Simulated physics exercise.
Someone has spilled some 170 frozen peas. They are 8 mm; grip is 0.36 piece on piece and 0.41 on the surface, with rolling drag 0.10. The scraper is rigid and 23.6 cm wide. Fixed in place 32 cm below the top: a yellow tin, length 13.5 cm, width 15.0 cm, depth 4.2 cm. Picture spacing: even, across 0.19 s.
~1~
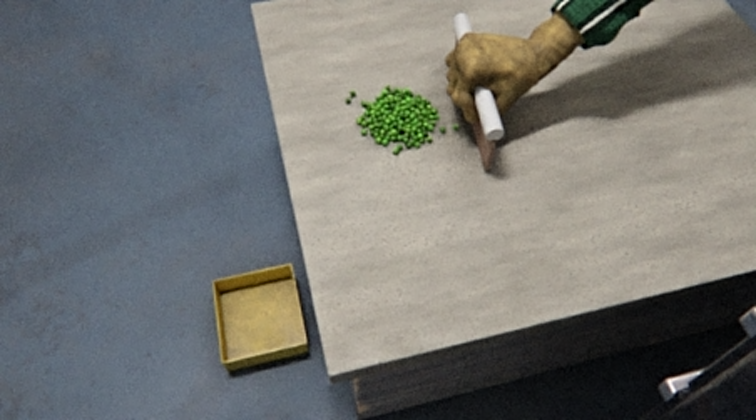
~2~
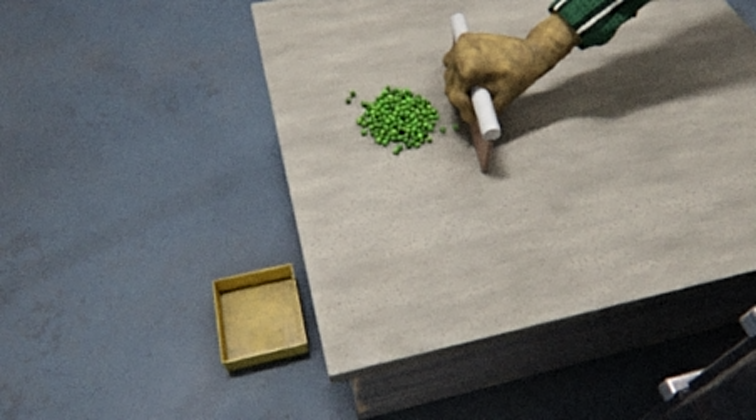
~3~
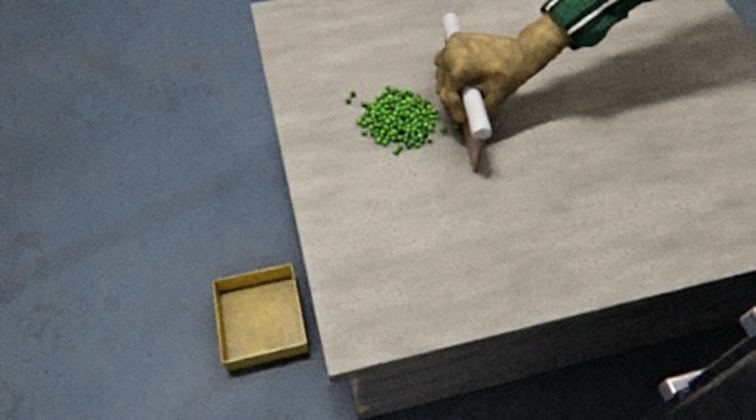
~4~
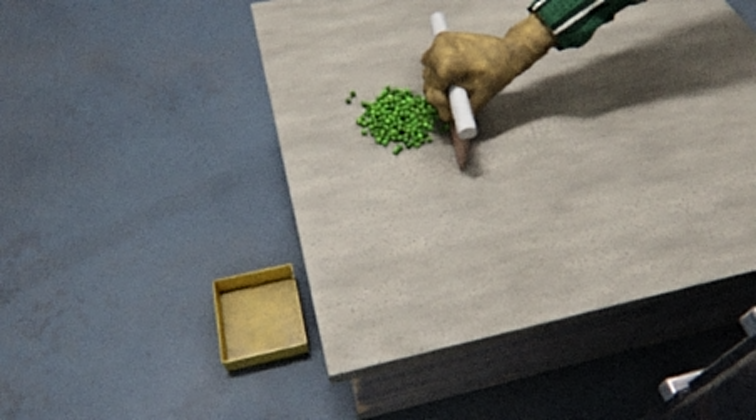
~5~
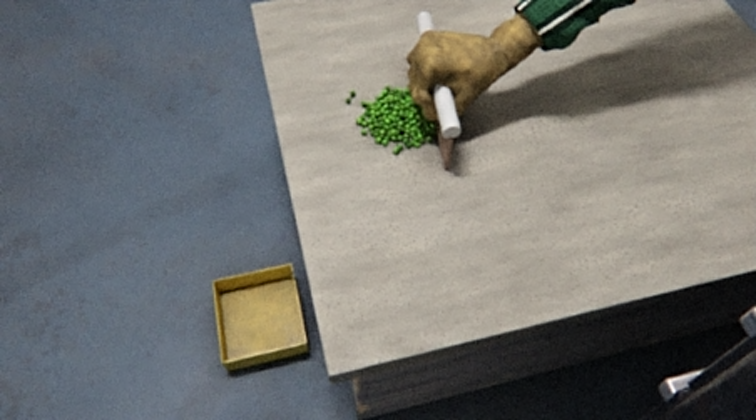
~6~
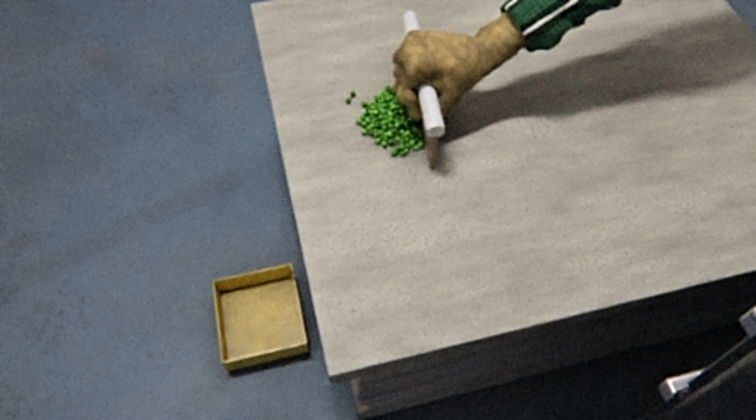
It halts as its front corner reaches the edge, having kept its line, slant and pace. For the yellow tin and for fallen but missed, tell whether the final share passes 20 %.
Yellow tin - stays short, fallen but missed - passes it.
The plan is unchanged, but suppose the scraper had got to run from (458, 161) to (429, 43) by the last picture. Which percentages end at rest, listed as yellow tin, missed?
In the yellow tin 35 per cent, with 35 per cent missed.
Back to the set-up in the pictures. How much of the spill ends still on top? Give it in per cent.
About 5 percent.
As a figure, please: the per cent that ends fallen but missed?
The share comes to roughly 85 per cent.
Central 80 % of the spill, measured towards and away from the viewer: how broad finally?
That comes to roughly 36 cm.
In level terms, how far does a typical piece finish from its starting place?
34 cm.
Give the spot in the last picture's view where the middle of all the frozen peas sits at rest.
Near pixel (231, 240).
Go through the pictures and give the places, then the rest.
Scraper from (492, 146) to (459, 32); moved 0.0 cm; 0 pieces shifted; middle of the spill at (401, 114); yellow tin at (258, 311), in the first picture.
Scraper from (489, 146) to (456, 31); moved 0.4 cm; 0 pieces shifted; middle of the spill at (401, 114), in the second picture.
Scraper from (480, 145) to (449, 31); moved 1.6 cm; 1 pieces shifted; middle of the spill at (401, 114), in the third picture.
Scraper from (466, 144) to (436, 30); moved 3.5 cm; 2 pieces shifted; middle of the spill at (401, 114), in the fourth picture.
Scraper from (450, 143) to (423, 30); moved 5.5 cm; 13 pieces shifted; middle of the spill at (401, 113), in the fifth picture.
Scraper from (435, 142) to (410, 29); moved 7.6 cm; 131 pieces shifted; middle of the spill at (393, 115); yellow tin at (258, 311), in the sixth picture.
Then, 0.23 s after the last picture, scraper 19 cm from its start, spill 19 cm wide; still on top 100 %.
Then, 0.45 s after the last picture, scraper 28 cm from its start, spill 25 cm wide; off the edge, not caught 50 %, still on top 50 %.
Then, 0.65 s after the last picture, scraper 28 cm from its start, spill 30 cm wide; yellow tin 10 %, off the edge, not caught 90 %, still on top 5 %.
In the end, yellow tin 10 %, fallen but missed 85 %, still on top 5 %.
